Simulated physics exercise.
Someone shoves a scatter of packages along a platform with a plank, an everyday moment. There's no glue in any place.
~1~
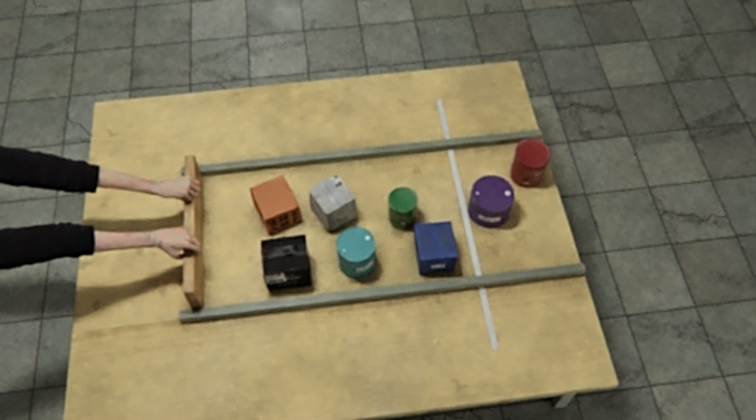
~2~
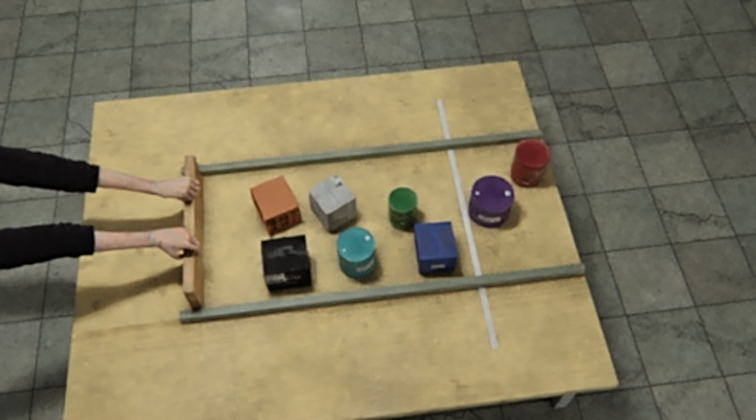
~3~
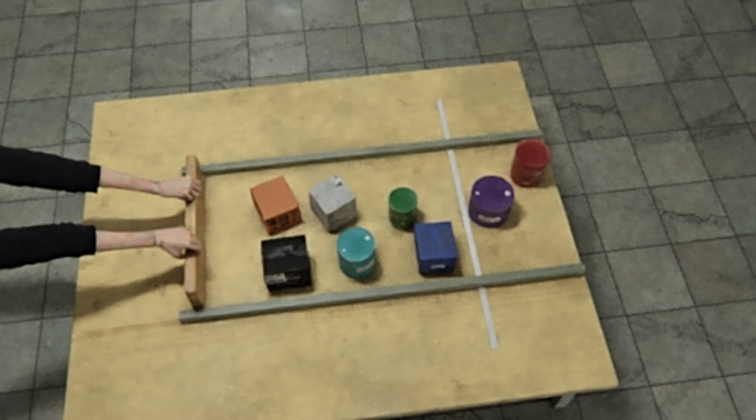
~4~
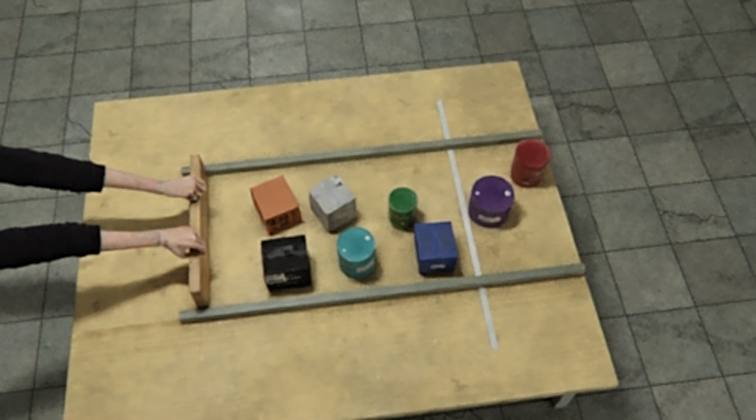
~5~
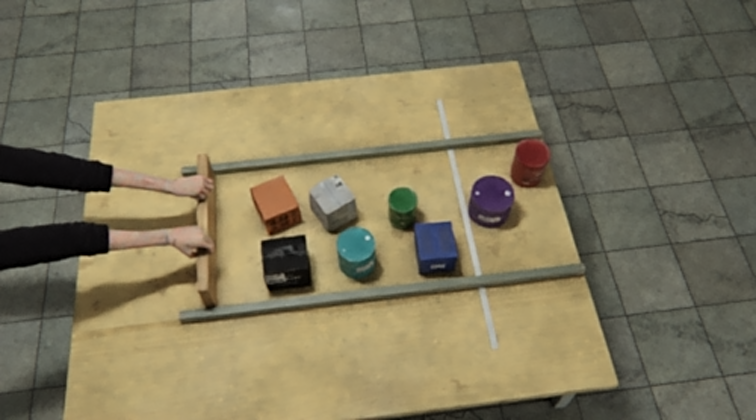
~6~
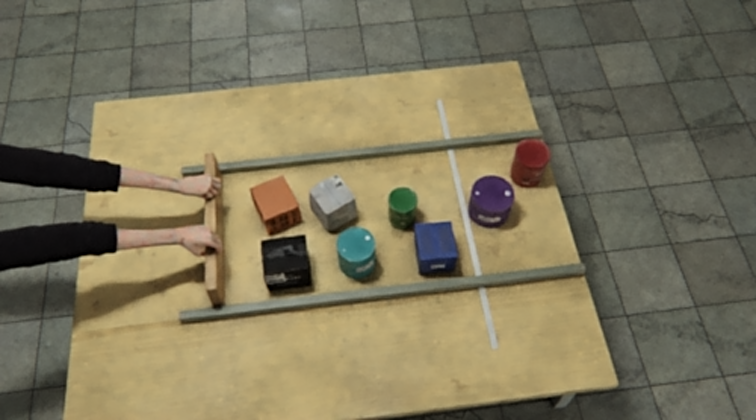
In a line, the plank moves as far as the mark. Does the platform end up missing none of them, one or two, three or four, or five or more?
It is missing one or two.
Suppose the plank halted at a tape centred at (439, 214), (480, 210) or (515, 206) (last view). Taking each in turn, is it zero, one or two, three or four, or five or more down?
Not one; three or four; five or over.
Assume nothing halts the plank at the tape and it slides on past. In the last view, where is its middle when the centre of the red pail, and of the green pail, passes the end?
Approx. (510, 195) / approx. (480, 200) for the other.
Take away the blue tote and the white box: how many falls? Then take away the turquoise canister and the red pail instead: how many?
You'd see 0 fallen, and 1 in the other try.
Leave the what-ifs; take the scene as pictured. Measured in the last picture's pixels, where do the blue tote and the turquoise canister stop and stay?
Near (576, 238) and (538, 232).
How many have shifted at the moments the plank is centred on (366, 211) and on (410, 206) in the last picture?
6, then 7.
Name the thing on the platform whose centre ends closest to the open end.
Answer: The blue tote.
Early on, none off yet; red pail at rest near (529, 164); purple canister at rest near (491, 202); blue tote at rest near (435, 248).
Finally, the number that fall off is one or two; lost, purple canister.
